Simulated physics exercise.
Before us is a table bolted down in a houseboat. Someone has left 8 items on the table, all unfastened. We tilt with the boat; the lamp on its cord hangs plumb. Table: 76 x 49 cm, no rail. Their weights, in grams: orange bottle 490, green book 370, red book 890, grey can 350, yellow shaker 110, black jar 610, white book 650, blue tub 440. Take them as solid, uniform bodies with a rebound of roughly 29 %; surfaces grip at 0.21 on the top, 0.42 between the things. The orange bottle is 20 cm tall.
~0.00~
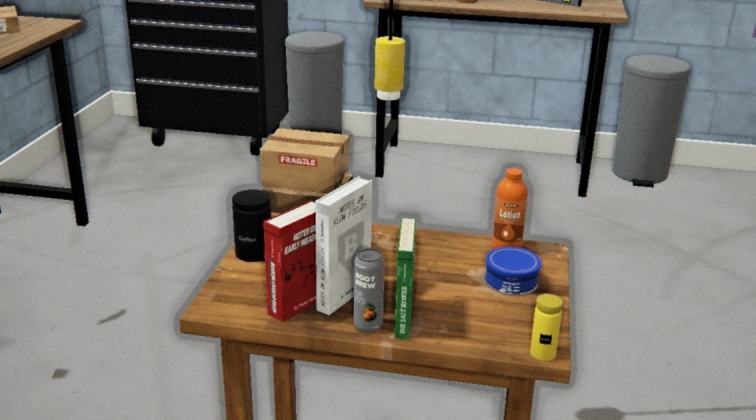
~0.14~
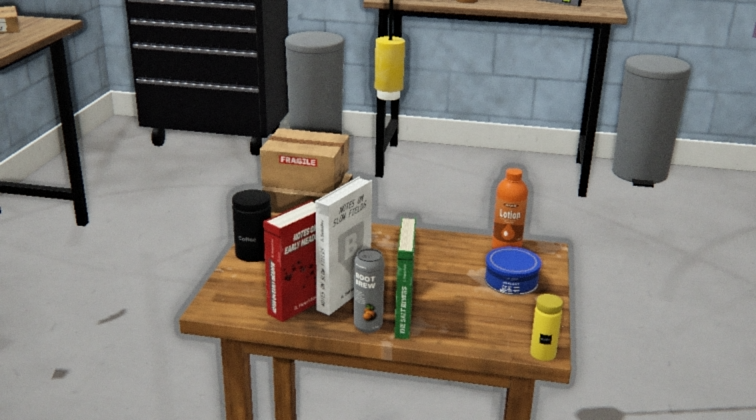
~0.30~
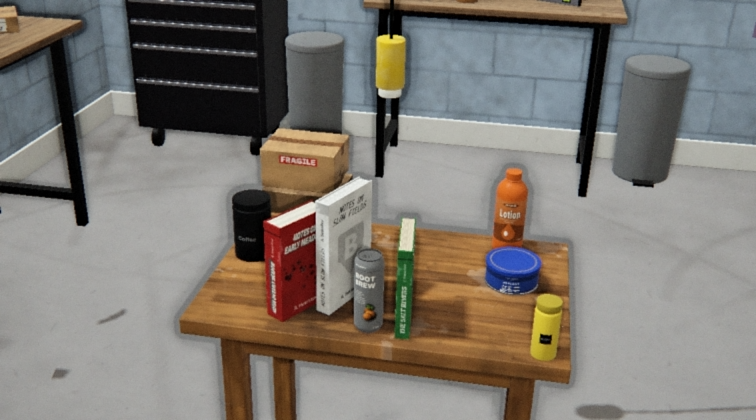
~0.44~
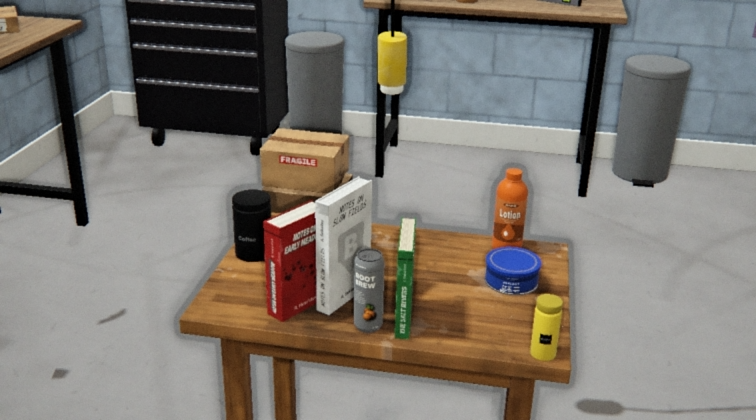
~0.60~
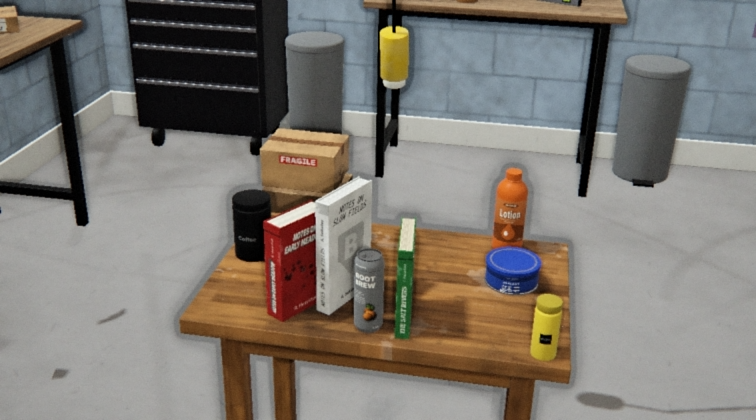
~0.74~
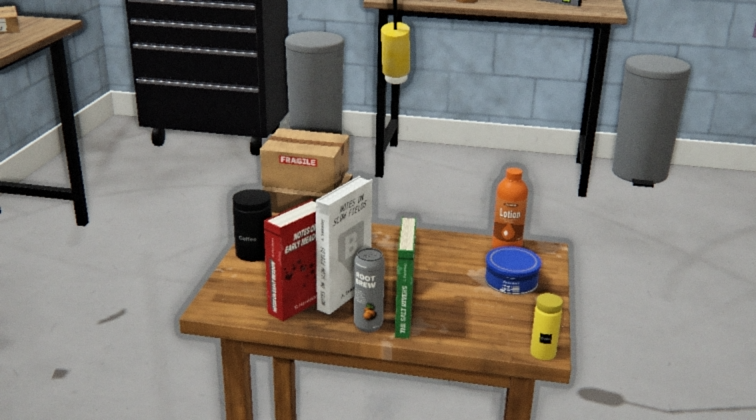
Yellow lamp on a cord drifting slightly right and upward, while books, bottles, a can and a blue tub stay still on a wooden table.
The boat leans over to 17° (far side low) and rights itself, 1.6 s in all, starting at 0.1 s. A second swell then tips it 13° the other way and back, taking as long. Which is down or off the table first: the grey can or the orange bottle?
The second of the two, the orange bottle.
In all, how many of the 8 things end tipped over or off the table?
1 of them.
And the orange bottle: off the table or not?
The orange bottle finishes off the table.
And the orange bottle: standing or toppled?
The orange bottle tips over.
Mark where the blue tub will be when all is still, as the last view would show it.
Near (516, 234).
After 1.14 s, floor tilted 13°, far side down; orange bottle now off the table; grey can slid 8 cm near (377, 270); red book slid 9 cm.
After 1.34 s, floor tilted 7°, far side down; grey can slid 15 cm near (383, 255); red book slid 16 cm; green book slid 15 cm.
After 1.64 s, boat level; grey can slid 18 cm near (386, 248); white book slid 19 cm; red book slid 19 cm.
At rest (3.8 s), off the table, orange bottle; not toppled but over 5 cm from the start, green book, red book, grey can, yellow shaker, black jar, white book and blue tub. Seen from the same camera at the end, grey can near (385, 249). Grey can was never lost; orange bottle went at 1.06 s.
